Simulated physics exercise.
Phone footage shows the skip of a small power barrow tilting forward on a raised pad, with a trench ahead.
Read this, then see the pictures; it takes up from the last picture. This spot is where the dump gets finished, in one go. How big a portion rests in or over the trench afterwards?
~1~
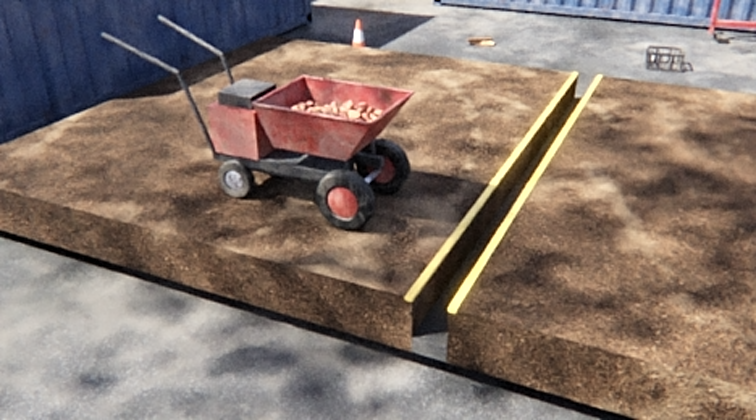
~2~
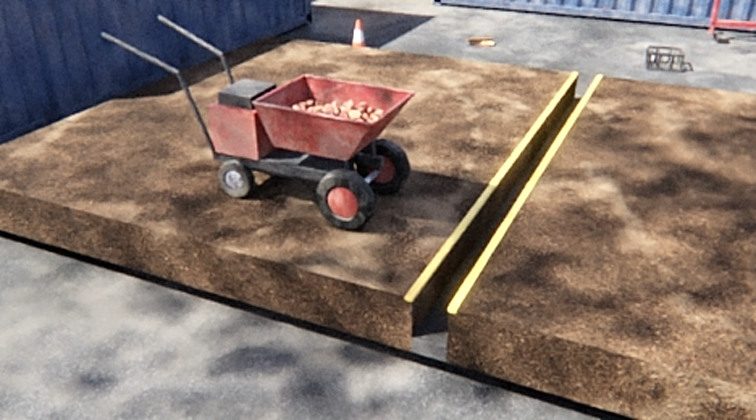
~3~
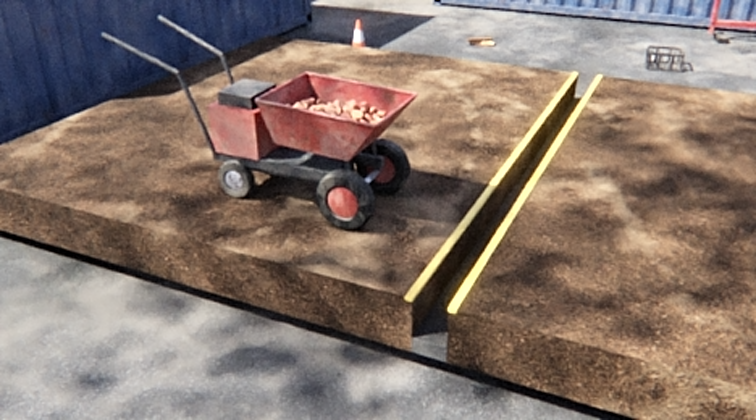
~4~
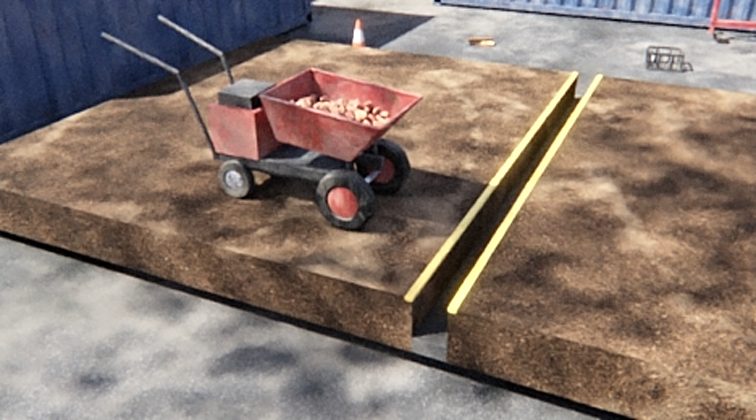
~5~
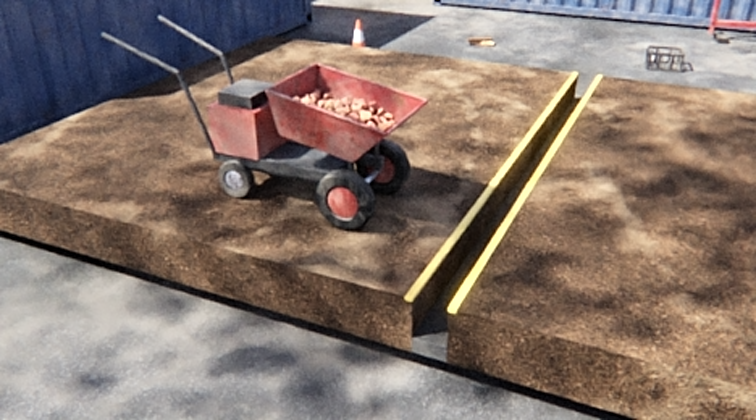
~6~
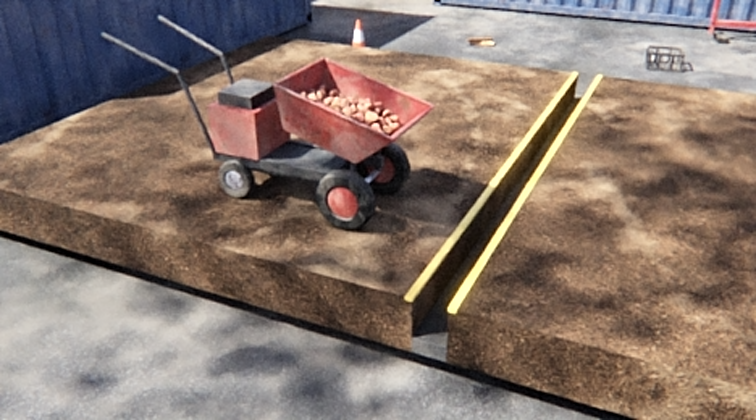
A majority of it.
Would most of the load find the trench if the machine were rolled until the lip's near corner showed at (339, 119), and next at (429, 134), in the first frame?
Respectively: A smaller portion, a smaller portion.
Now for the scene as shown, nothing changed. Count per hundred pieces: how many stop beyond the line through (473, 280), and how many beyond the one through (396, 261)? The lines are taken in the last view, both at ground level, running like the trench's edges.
Near 0 % and near 90 %, in that order.
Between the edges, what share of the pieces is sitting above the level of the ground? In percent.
It works out at about 5 percent.
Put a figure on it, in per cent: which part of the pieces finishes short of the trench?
Result: Close to 10 %.
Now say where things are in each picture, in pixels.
The first picture shows lip of the skip (372, 124), level; top of the load (335, 114), lumps of rubble; first edge of the trench (430, 269); far edge (471, 279), the trench under half as wide as the skip, and about as deep as wide.
The second picture shows lip of the skip (373, 125), level; top of the load (336, 114).
The third picture shows lip of the skip (376, 126), tipped barely; top of the load (328, 111).
The fourth picture shows lip of the skip (381, 129), tipped a little; top of the load (317, 114).
The fifth picture shows lip of the skip (387, 134), tipped a little; top of the load (322, 111).
The sixth picture shows lip of the skip (394, 140), tipped clearly; top of the load (320, 107); first edge of the trench (430, 269); far edge (471, 279).
Just after the last frame, skip tipped steeply; every one in the skip.
A moment on, skip tipped right over; the larger part in the skip; about a tenth short of the trench; about a tenth in or heaped over the trench.
Further on, skip tipped right over; roughly a quarter in the skip; about a tenth short of the trench; roughly two thirds in or heaped over the trench; just a few beyond it.
When it is over, skip tipped right over; about a tenth in the skip; about a tenth short of the trench; the larger part in or heaped over the trench; just a few beyond it.
